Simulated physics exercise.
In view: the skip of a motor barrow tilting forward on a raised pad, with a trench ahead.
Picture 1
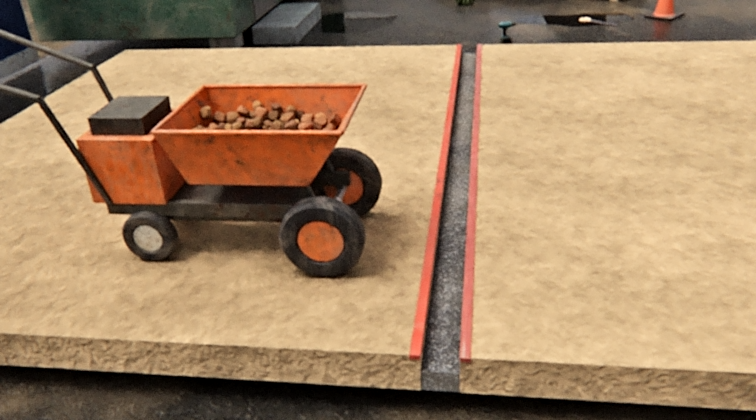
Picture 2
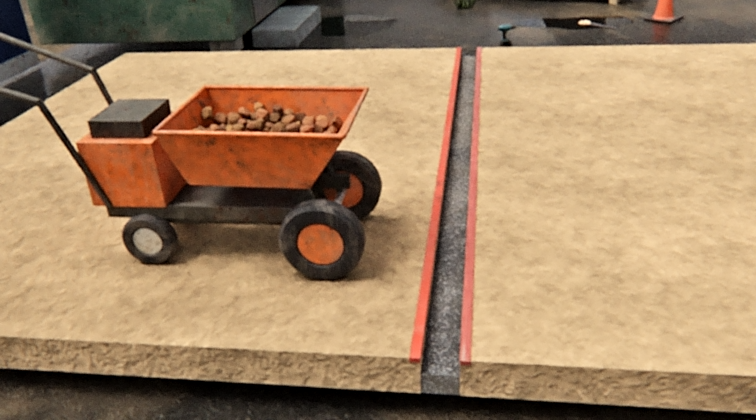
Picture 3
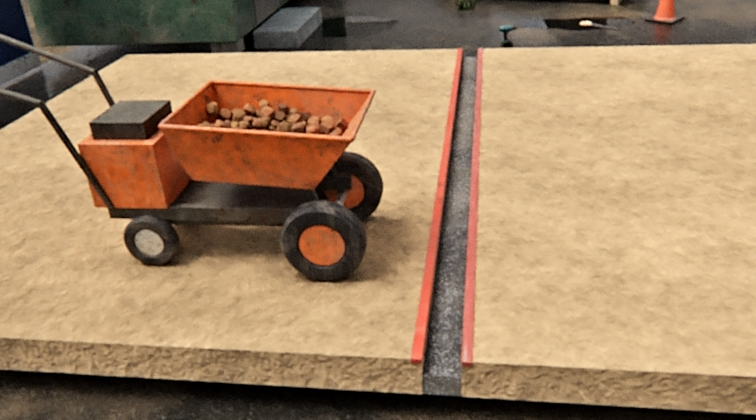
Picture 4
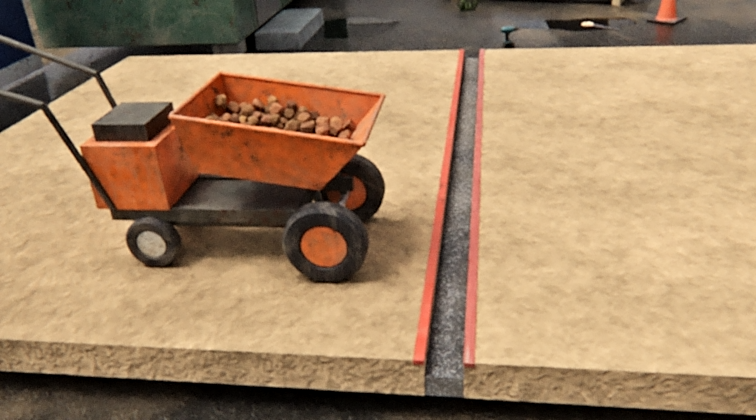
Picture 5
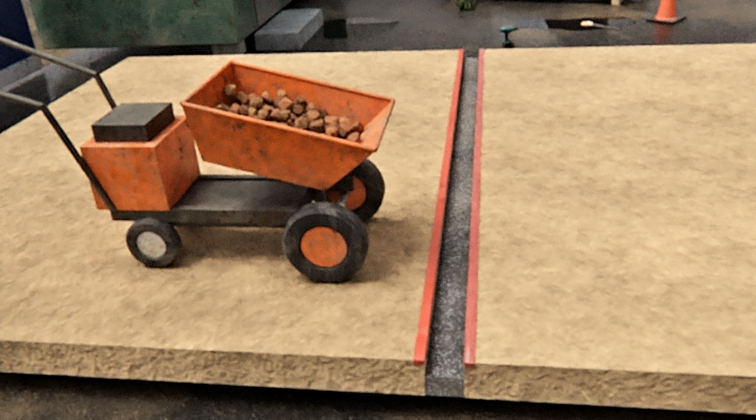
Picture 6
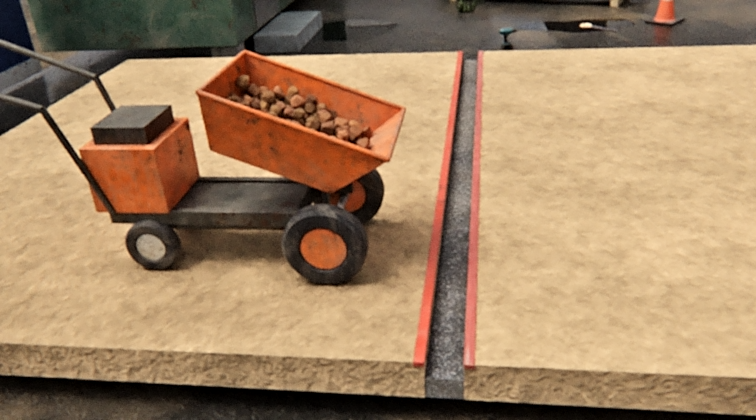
At the start, an orange motor barrow stands on a tan raised pad, its skip level and loaded with brown clods, left of a narrow dark trench edged in red. The skip then tilts forward to the right, barely at first, then clearly, its back rising while the wheels stay put.
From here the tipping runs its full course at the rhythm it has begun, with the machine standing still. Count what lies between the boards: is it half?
The trench ends with less than half of it.
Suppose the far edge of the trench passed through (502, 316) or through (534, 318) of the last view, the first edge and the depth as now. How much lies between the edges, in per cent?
Roughly 70 per cent, and 90 per cent.
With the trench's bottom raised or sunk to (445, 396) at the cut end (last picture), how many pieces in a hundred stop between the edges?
It comes to 40 per cent or so.
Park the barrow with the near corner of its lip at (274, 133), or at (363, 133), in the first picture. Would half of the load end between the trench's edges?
First not half, then the smaller part.
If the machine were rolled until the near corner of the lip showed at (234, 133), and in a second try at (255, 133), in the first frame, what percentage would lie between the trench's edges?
First some 20, then 30 per cent.
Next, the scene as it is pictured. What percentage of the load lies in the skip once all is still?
Roughly 0 in a hundred.
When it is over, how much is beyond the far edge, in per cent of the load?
About 65 per cent.
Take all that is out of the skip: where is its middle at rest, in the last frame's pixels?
Around (488, 249).
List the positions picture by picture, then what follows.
Lip of the skip at (342, 133), level; top of the load at (258, 124), clay clods; first edge of the trench at (422, 307); far edge at (468, 309), the trench under half as wide as the skip, and about half as deep as wide, in the first picture.
Lip of the skip at (344, 137), tipped barely; top of the load at (260, 126), in the second picture.
Lip of the skip at (352, 140), tipped barely; top of the load at (258, 125), in the third picture.
Lip of the skip at (363, 144), tipped a little; top of the load at (243, 128), in the fourth picture.
Lip of the skip at (375, 150), tipped a little; top of the load at (245, 112), in the fifth picture.
Lip of the skip at (388, 160), tipped clearly; top of the load at (257, 106); first edge of the trench at (425, 314); far edge at (471, 315), in the sixth picture.
Soon after the last picture, skip tipped steeply; all in the skip.
A little later, skip tipped right over; most in the skip; a small part in or heaped over the trench; about a quarter beyond it; a stray few falling.
Later still, skip tipped right over; a small part in the skip; about a quarter in or heaped over the trench; about two thirds beyond it.
At rest, skip tipped right over; a stray few in the skip; a stray few short of the trench; about a third in or heaped over the trench; about two thirds beyond it.
